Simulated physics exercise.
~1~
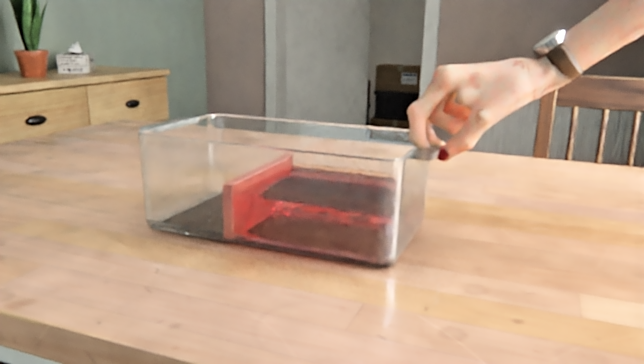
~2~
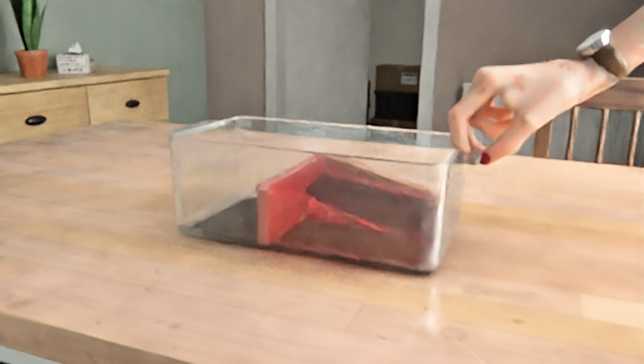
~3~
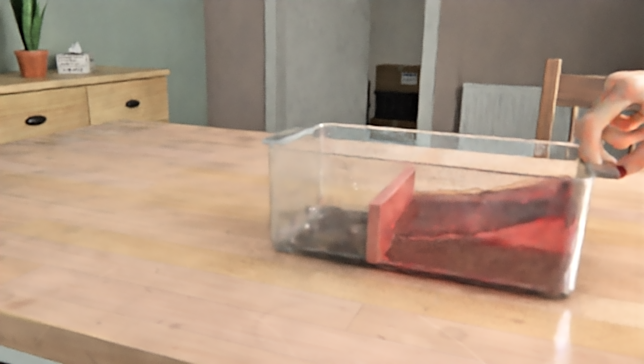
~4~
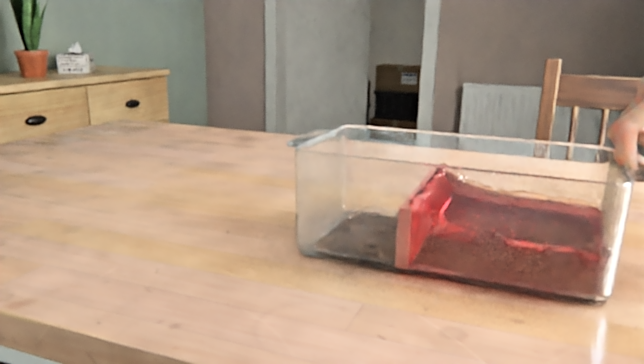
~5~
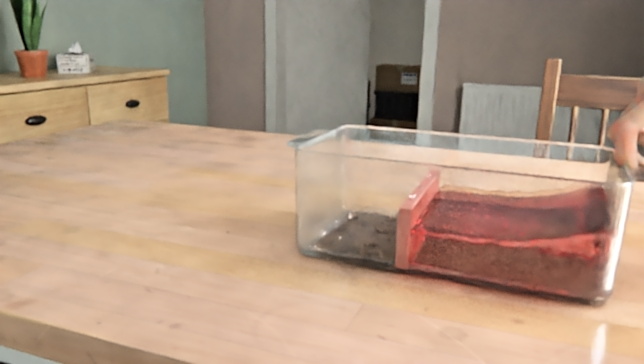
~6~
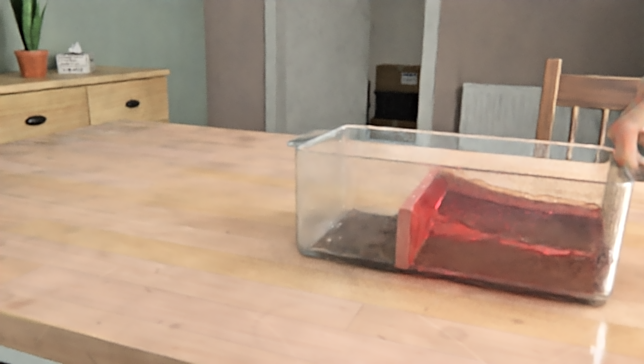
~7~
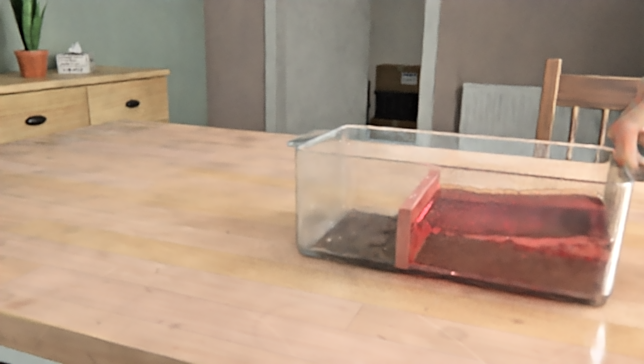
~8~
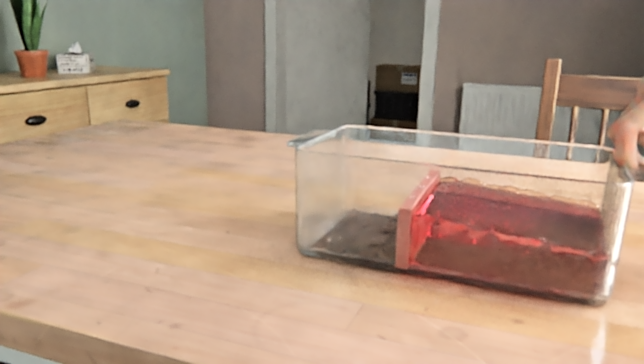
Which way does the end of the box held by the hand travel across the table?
The held end of the box travels to the right, and then it stays in place once the pull is over.
